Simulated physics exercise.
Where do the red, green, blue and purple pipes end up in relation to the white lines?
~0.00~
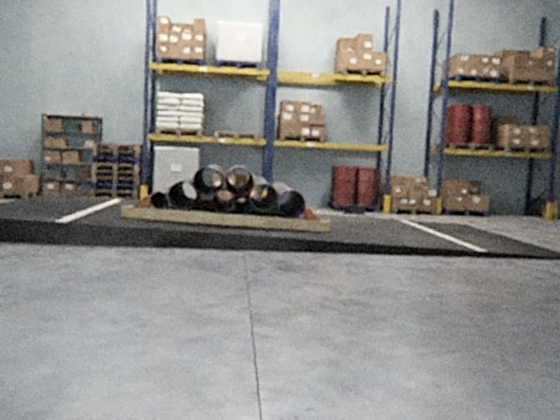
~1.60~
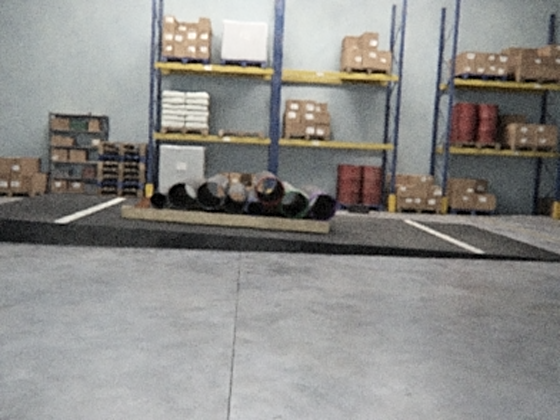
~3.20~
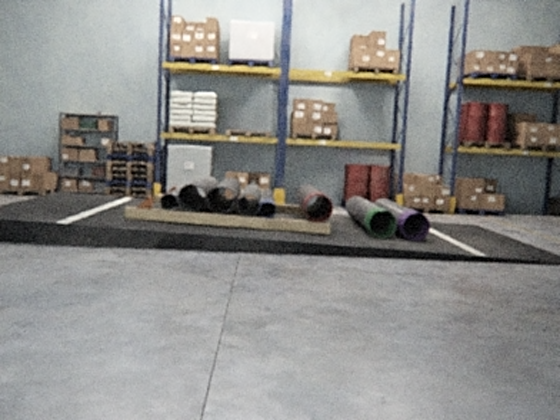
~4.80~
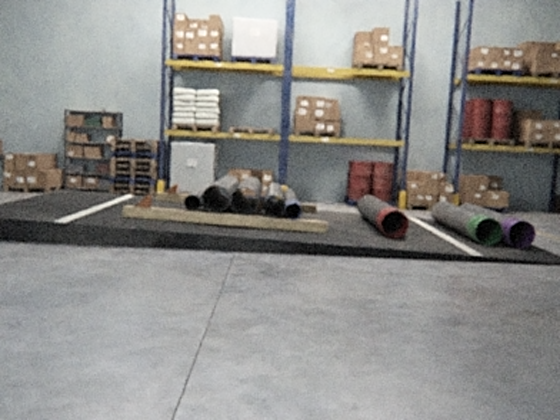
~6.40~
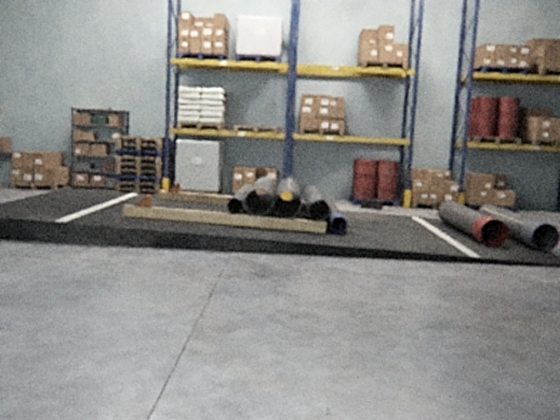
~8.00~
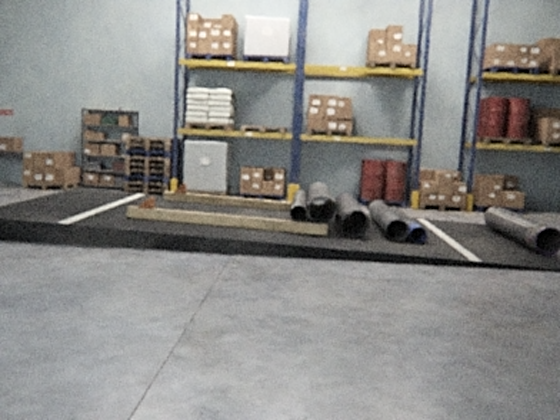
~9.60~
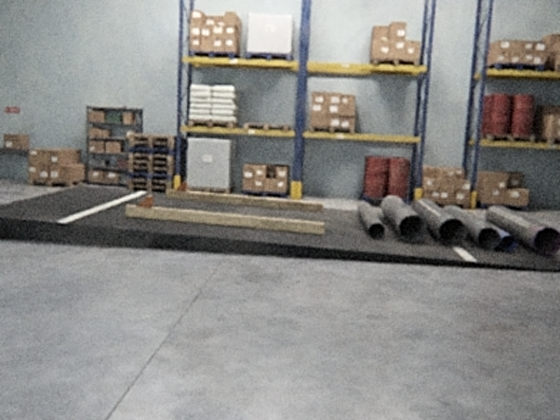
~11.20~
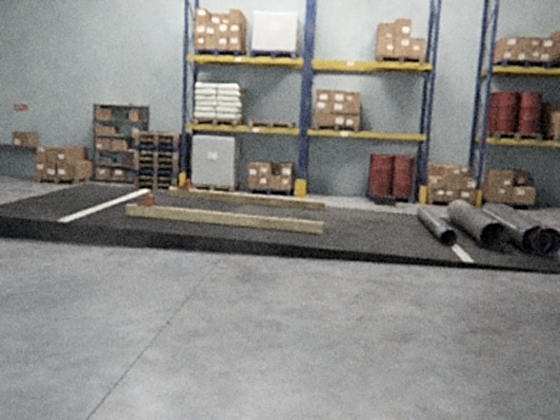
All of them end up beyond the white line on the right, having rolled off the beams and across it.
